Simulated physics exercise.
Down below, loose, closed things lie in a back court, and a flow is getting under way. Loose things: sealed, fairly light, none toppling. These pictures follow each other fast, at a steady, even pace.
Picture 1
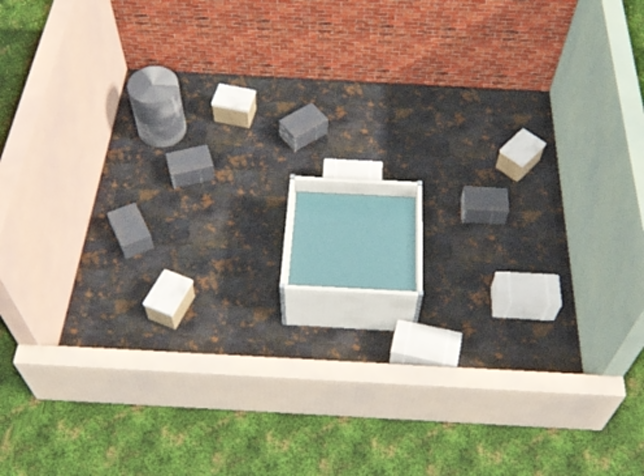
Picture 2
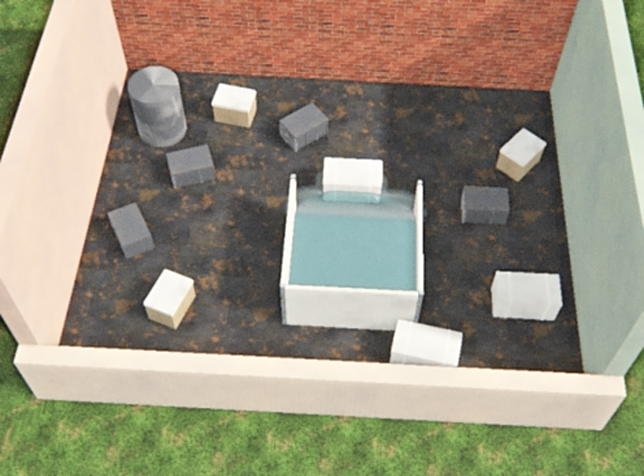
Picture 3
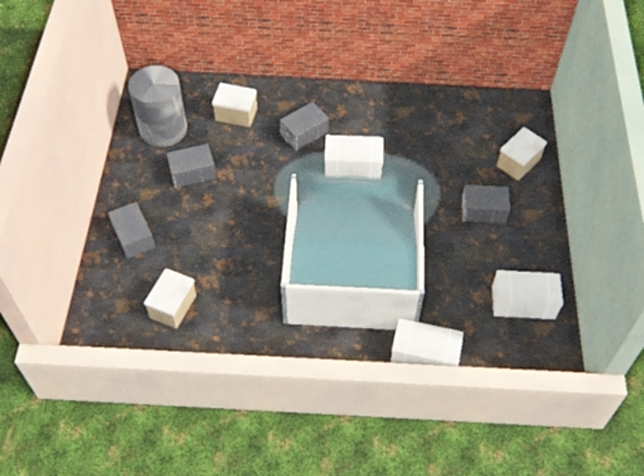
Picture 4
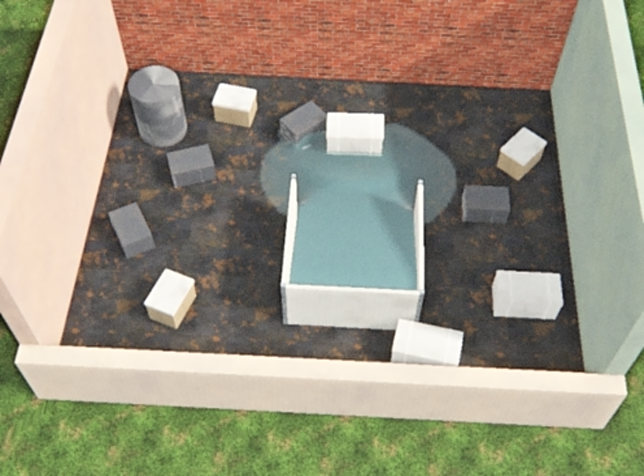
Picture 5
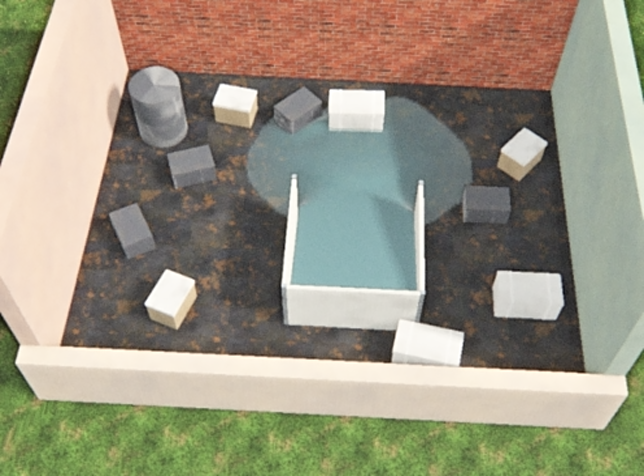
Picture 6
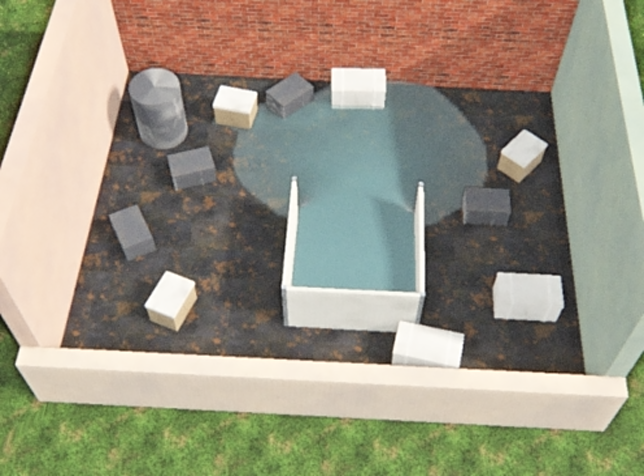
Water spreads from an open-topped white tank in a walled court, seen from high above by a still camera, with a brick wall at the back and grass outside. Grey, cream and white boxes lie around the tank, and a grey cylinder stands at back left. The tank's back side opens, water fans out, and a white box slides back towards the bricks, followed by a grey box shifting back and left.
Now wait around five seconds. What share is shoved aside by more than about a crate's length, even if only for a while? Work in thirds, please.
My answer: Two thirds or above.
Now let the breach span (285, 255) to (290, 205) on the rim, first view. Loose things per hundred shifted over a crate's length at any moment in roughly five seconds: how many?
My figure is about 40 %.
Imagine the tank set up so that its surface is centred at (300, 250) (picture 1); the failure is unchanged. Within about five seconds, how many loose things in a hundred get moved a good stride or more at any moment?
About 80 %.
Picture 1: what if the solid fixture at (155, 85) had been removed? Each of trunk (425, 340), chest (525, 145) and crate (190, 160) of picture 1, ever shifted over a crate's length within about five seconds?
Working through the list, the first object stuck around, the middle one covered the distance, and the last covered the distance.
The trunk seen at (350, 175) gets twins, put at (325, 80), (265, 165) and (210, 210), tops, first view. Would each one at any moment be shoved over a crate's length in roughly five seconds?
In turn: Moved that far, swept aside, less than that.
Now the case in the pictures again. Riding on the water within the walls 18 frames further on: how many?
3 in total.
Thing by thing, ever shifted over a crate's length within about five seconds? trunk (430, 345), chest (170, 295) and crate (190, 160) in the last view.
Never got far, then never got far, then went a long way.
A moment on, 2 of 10 are well off their spots; 2 afloat.
Next, 3 of 10 are well off their spots; 3 afloat.
Later, 5 of 10 are well off their spots; 3 afloat.
In the end, 8 of 10 are well off their spots, and 8 have been at some point; 5 afloat.
